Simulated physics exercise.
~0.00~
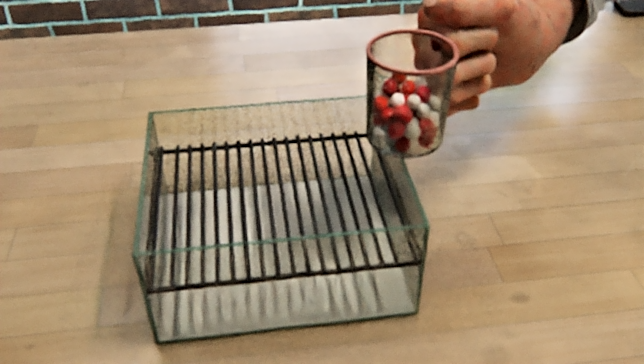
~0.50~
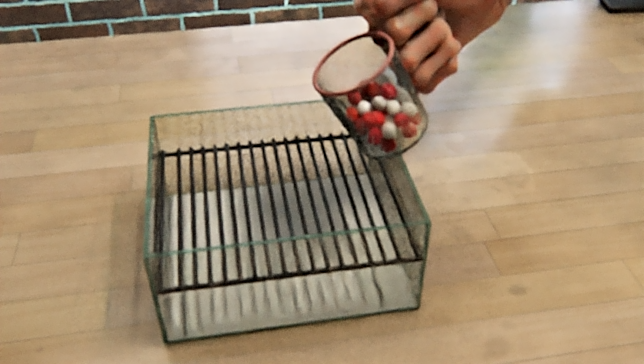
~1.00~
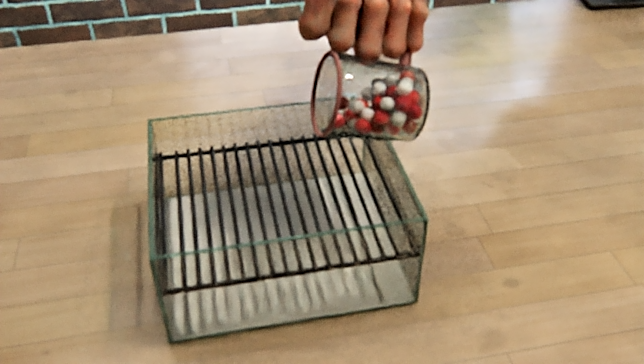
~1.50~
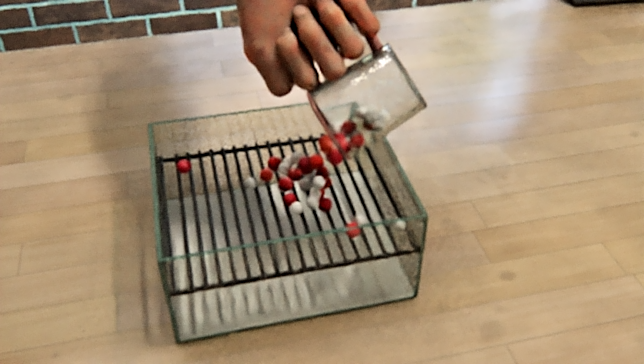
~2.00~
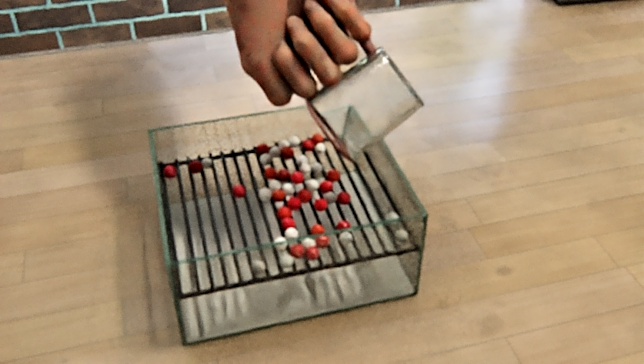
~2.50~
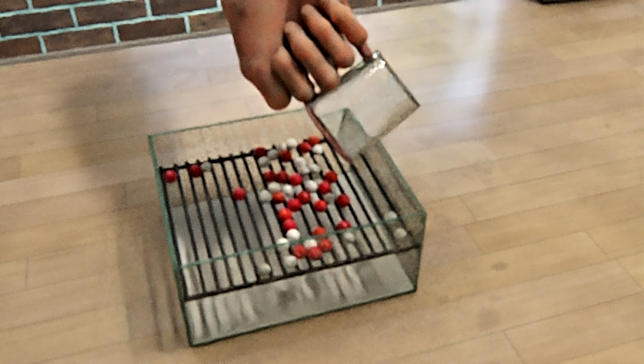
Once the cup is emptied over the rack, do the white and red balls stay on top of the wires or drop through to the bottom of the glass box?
They stay on top of the wires. Both the white and the red balls end up resting on the rack, with none beneath it.
A hand at the upper right holds a clear cup of small red and white balls above a wooden surface, seen from above with a brick wall behind. Below and to the left sits an open glass box with a dark wire rack across it. The hand moves left and tips the cup onto its side, the balls gathering near its rim. It then turns the cup further over, and the balls tumble out and scatter over the wires. At the end the emptied cup stays tilted over the box, while red and white balls alike rest on the rack.
